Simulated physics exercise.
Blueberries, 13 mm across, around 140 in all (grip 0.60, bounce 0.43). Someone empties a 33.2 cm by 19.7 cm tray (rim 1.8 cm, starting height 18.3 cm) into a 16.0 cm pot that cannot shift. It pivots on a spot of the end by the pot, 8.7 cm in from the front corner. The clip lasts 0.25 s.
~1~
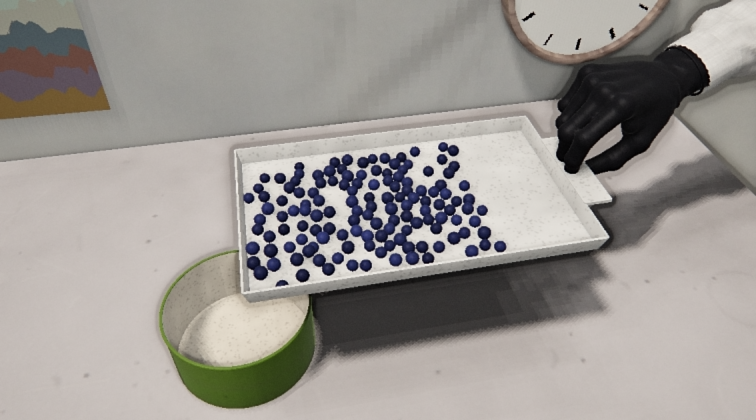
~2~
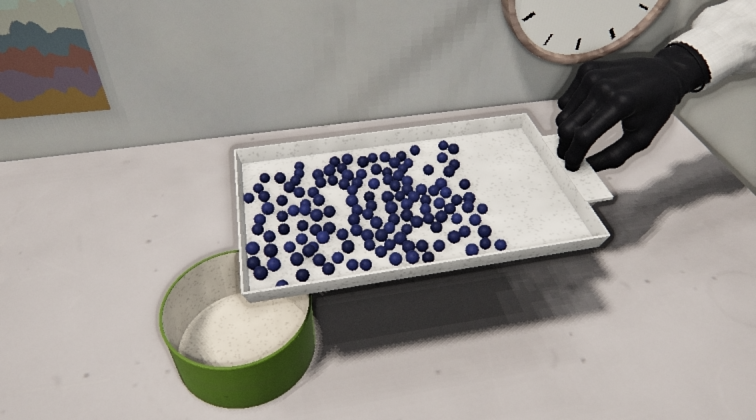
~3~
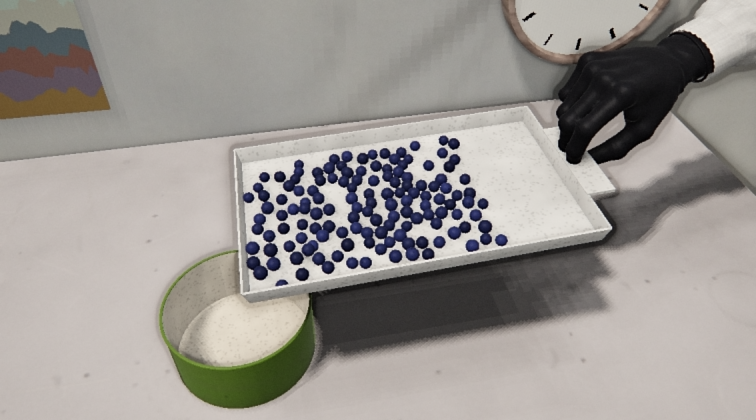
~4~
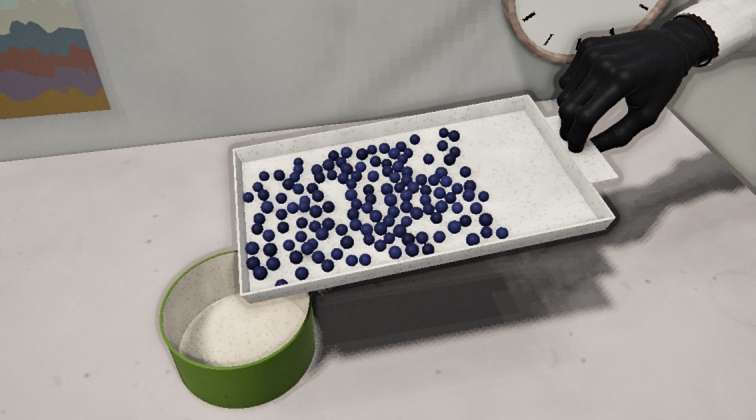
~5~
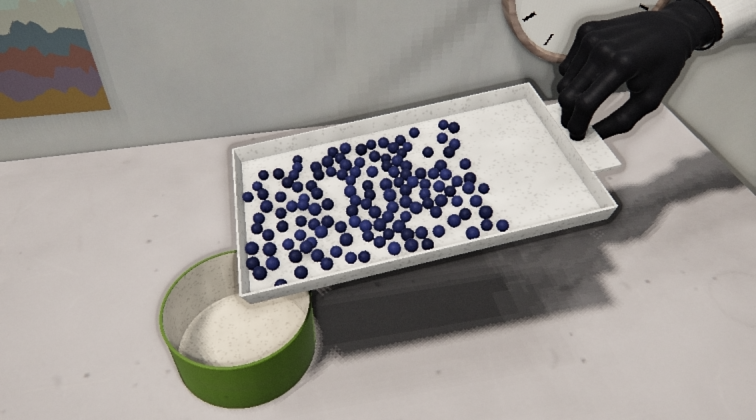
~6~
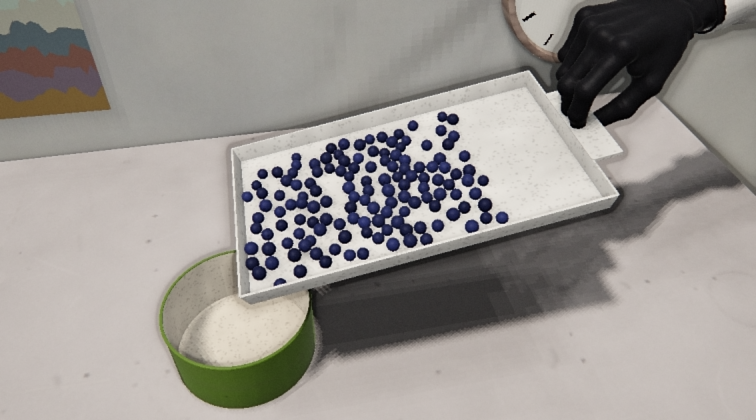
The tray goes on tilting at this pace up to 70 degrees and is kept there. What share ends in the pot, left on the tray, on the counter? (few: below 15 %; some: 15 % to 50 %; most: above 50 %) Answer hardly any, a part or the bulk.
Pot: Hardly any, tray: The bulk, counter: Hardly any.
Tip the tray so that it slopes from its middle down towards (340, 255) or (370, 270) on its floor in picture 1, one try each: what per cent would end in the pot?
About 0 and 0 per cent.
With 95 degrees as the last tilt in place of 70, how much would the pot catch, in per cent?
Then about 60 per cent.
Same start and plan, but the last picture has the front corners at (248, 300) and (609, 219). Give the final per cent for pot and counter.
Pot 0, counter 0.
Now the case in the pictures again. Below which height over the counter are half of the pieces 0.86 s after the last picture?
About 24 cm.
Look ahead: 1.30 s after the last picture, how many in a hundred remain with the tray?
Some 100 per cent of the load.
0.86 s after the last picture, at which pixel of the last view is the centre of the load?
At about (268, 198).
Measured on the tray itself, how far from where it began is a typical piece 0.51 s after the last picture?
Some 6 cm.
Then, 0.51 s after the last picture, tilt 38 degrees; the tray holds 100 %, the pot 0 %.
Then, 0.86 s after the last picture, tilt 58 degrees; the tray holds 100 %, the pot 0 %.
Then, 1.30 s after the last picture, tilt 70 degrees; the tray holds 100 %, the pot 0 %.
In the end, pot 0 %, tray 100 %, counter 0 %.
